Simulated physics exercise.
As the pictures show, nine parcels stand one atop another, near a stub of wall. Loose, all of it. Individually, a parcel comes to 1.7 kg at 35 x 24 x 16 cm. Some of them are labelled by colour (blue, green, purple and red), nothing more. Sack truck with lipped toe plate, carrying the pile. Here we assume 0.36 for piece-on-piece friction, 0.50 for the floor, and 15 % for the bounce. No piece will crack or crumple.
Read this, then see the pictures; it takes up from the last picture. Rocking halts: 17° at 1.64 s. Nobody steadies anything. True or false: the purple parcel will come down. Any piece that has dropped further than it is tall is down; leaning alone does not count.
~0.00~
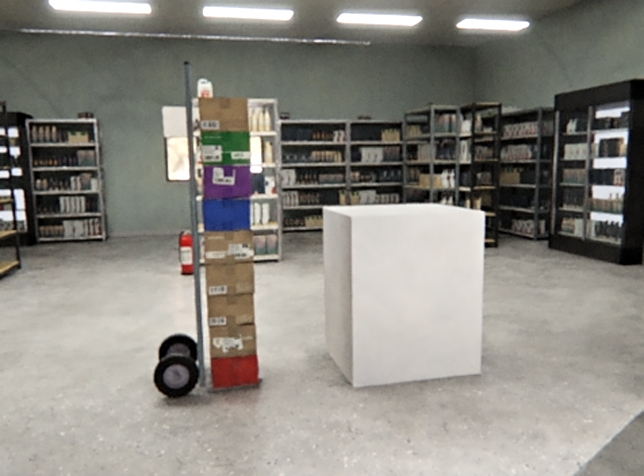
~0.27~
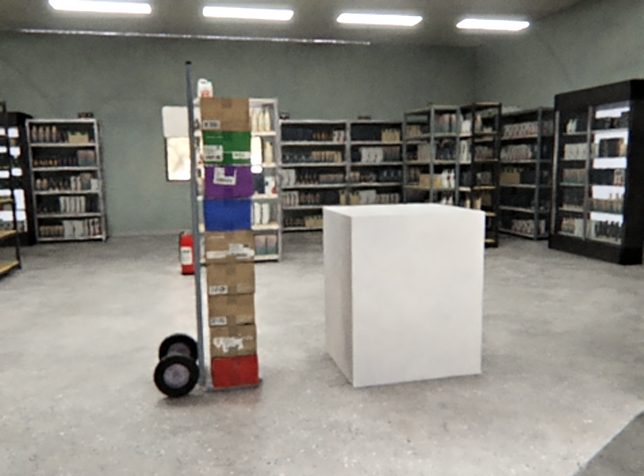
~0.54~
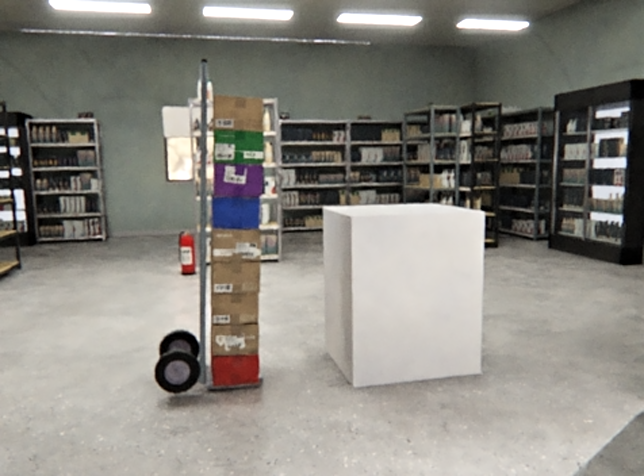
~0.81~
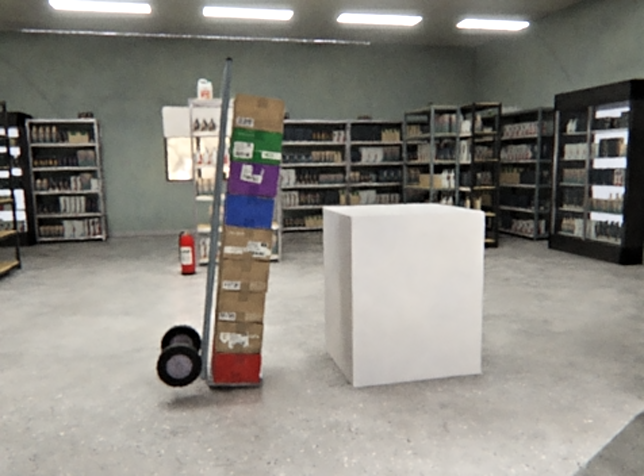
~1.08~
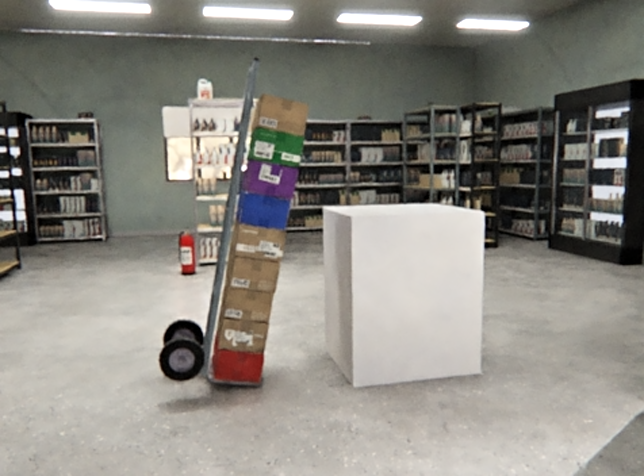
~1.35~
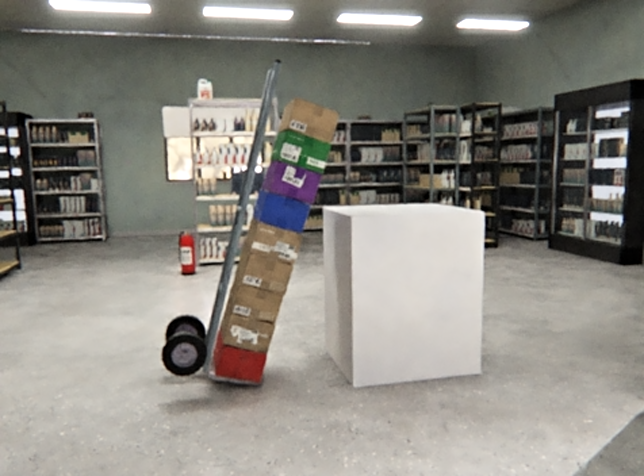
False.
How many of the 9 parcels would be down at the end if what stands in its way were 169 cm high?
Count at the end: 0.
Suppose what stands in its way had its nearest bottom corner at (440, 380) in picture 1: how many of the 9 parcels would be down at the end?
7 in total.
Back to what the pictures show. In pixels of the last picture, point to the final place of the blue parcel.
In the final picture its centre lies roughly at (311, 218).
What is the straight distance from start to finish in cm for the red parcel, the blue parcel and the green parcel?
Moved: Red 10, blue 50, green 100.
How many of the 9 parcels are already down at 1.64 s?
By then the count is 0.
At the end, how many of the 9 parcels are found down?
2.
After 1.46 s, none of the 9 parcels down, 9 disturbed; purple parcel leaning 23°; green parcel leaning 23°.
After 1.64 s, none of the 9 parcels down, 9 disturbed; purple parcel leaning 35°, 6 cm lower; green parcel leaning 37°, 11 cm lower.
After 2.30 s, 2 of the 9 parcels down; purple parcel leaning 29°, 7 cm lower; green parcel on its side.
At rest (3.0 s), 2 of the 9 parcels down; purple parcel leaning 29°, 7 cm lower; green parcel on its side; blue parcel leaning 29°, 52 mm lower. As the last picture would show them, middles, purple parcel near (324, 191), green parcel near (393, 189).
